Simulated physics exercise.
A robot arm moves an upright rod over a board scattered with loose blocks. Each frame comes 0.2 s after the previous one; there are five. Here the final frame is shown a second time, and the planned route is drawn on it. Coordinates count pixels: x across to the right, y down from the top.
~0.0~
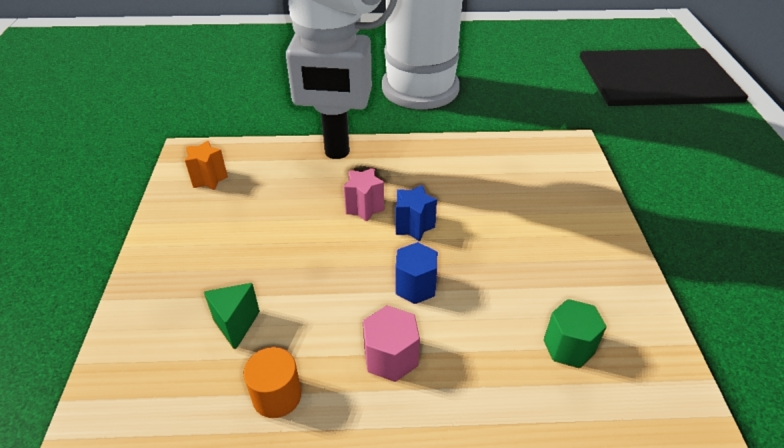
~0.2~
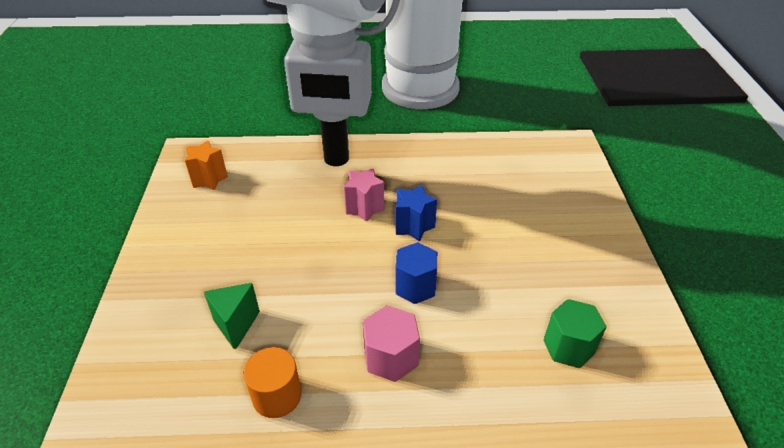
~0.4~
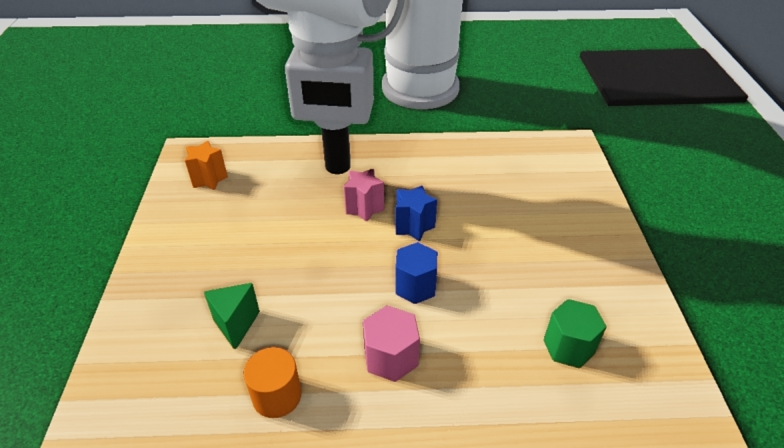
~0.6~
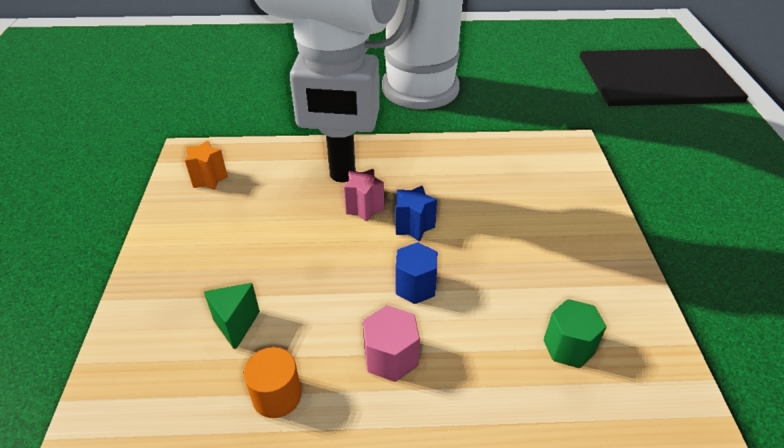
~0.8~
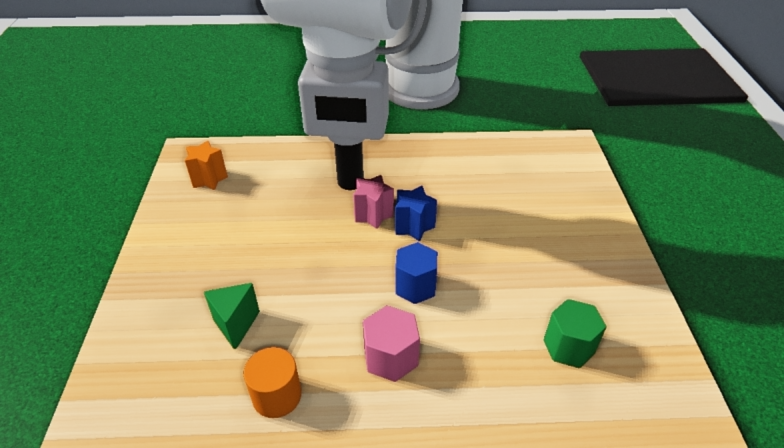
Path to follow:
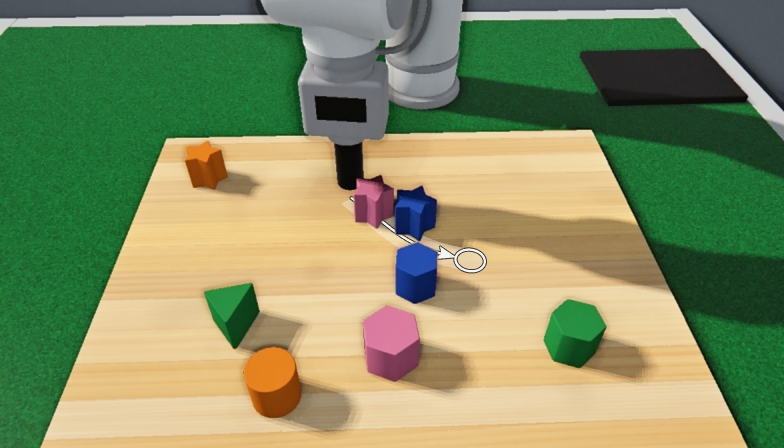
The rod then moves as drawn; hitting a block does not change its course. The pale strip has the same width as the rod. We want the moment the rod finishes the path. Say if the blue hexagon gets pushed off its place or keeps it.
It gets moved.
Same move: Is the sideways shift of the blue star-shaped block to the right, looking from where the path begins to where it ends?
It seems not.
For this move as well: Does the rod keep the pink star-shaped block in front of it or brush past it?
It will get left beside or behind the rod.
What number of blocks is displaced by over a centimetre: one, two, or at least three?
Moved: More than two.
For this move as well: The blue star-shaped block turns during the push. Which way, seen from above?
Bird's-eye view: Counterclockwise.
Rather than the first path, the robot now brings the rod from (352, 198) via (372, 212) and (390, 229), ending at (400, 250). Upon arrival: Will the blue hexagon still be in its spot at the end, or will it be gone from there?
My prediction: It moves.
Path on the board, from (352, 198) through (383, 222) and (421, 246) to (470, 260).
What follows on the original path. One third of the way, rod at (383, 207); pink star-shaped block at (400, 216), turned 25° clockwise; blue star-shaped block at (436, 209), turned 60° anticlockwise.
Two thirds of the way, rod at (422, 231); pink star-shaped block at (426, 244), turned 65° clockwise; blue star-shaped block at (453, 220); blue hexagon at (418, 273), turned 20° clockwise.
At the end, rod at (472, 244); pink star-shaped block at (444, 246), turned 130° clockwise; blue star-shaped block at (505, 230), turned 155° anticlockwise; blue hexagon at (417, 275), turned 20° clockwise.
